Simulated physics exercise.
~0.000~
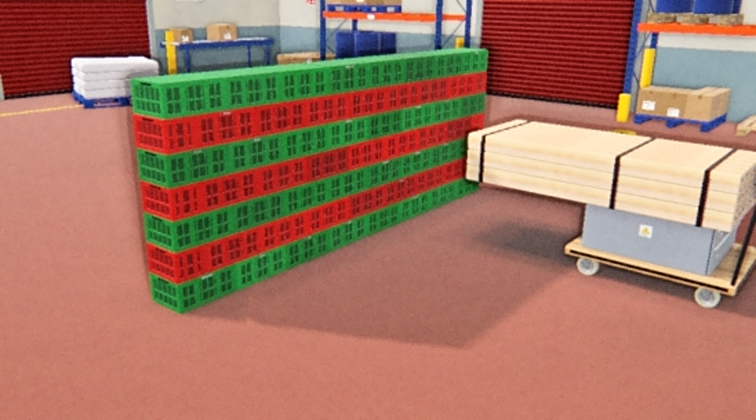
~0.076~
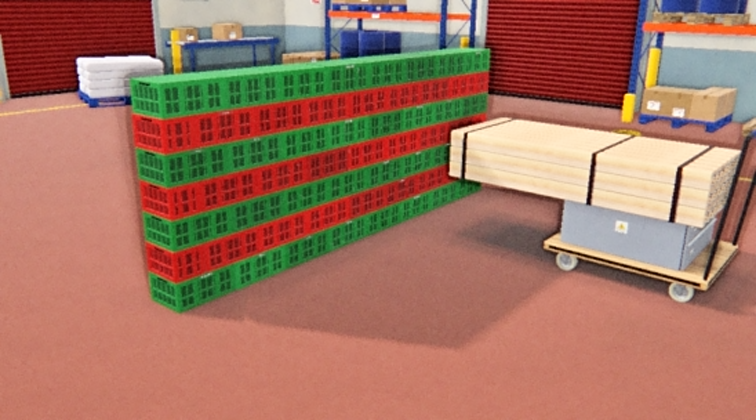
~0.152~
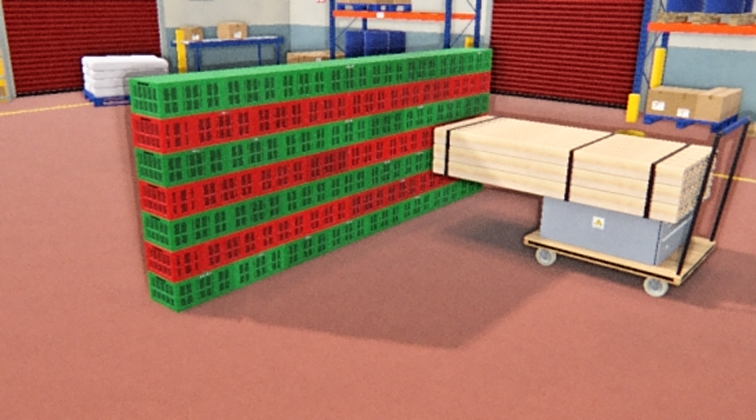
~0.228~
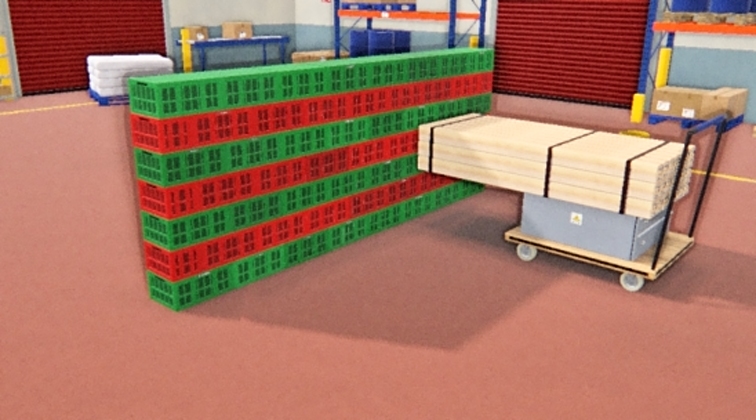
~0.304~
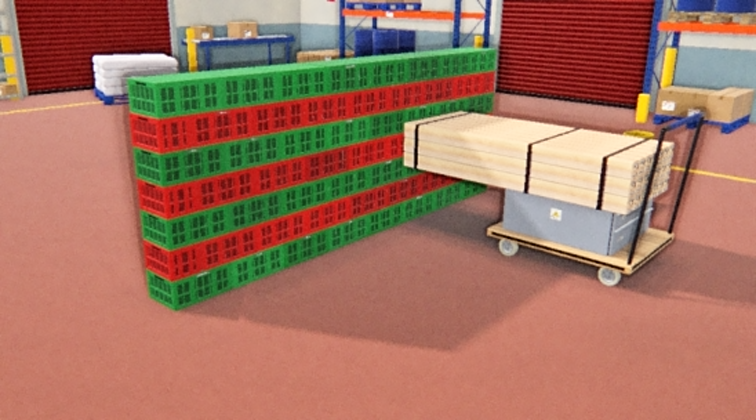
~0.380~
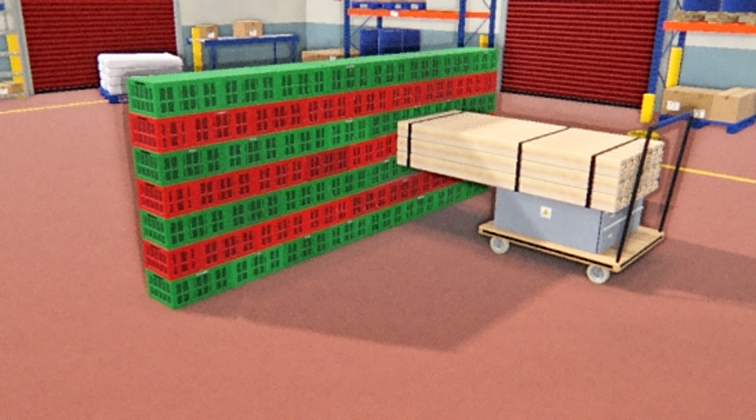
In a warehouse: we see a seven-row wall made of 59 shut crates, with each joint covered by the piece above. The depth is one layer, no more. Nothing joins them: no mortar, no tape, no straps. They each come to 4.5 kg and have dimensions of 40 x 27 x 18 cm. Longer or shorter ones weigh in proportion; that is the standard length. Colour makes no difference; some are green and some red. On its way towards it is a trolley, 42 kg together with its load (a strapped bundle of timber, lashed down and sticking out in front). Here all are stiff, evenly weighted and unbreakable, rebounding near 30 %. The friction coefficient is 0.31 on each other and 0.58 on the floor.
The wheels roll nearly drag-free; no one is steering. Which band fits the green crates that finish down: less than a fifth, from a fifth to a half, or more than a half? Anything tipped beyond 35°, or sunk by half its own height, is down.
Less than a fifth.
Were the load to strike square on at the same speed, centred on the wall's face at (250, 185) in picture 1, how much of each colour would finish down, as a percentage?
Then green ends 0 per cent down and red 0 per cent.
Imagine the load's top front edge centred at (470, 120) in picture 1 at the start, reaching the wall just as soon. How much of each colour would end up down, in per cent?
Down at the end: Green 0 per cent, red 0 per cent.
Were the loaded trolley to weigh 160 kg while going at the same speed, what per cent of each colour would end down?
That would leave green at 50 and red at 40 per cent.
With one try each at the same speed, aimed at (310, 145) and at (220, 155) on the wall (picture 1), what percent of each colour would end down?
You'd get green at 20 followed by 20, and red at 20 followed by 30 percent.
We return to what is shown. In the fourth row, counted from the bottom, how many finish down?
That row ends with 0 down.
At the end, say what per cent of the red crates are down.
Share down, red: 0 percent.
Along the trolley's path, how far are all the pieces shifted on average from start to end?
Mean shift: Around 5 cm.
After 0.44 s, load 9 cm past the wall's line, still rolling; none of the 32 green crates down (0 of 59 in all colours); top green crate shifted 16 mm; top red crate shifted 29 mm.
After 0.48 s, load 10 cm past the wall's line, still rolling; none of the 32 green crates down (0 of 59 in all colours); top green crate shifted 28 mm; top red crate shifted 45 mm.
After 0.60 s, load 12 cm past the wall's line, still rolling; none of the 32 green crates down (0 of 59 in all colours); top green crate shifted 6 cm; top red crate shifted 8 cm.
After 0.90 s, load 12 cm past the wall's line, still rolling; none of the 32 green crates down (0 of 59 in all colours); top green crate shifted 45 mm; top red crate shifted 6 cm.
At rest (1.5 s), load 10 cm past the wall's line, stopped; none of the 32 green crates down (0 of 59 in all colours); top green crate shifted 33 mm; top red crate shifted 6 cm. That is 0 per cent. As the last picture would show them, middles, top green crate near (441, 63), top red crate near (388, 93).
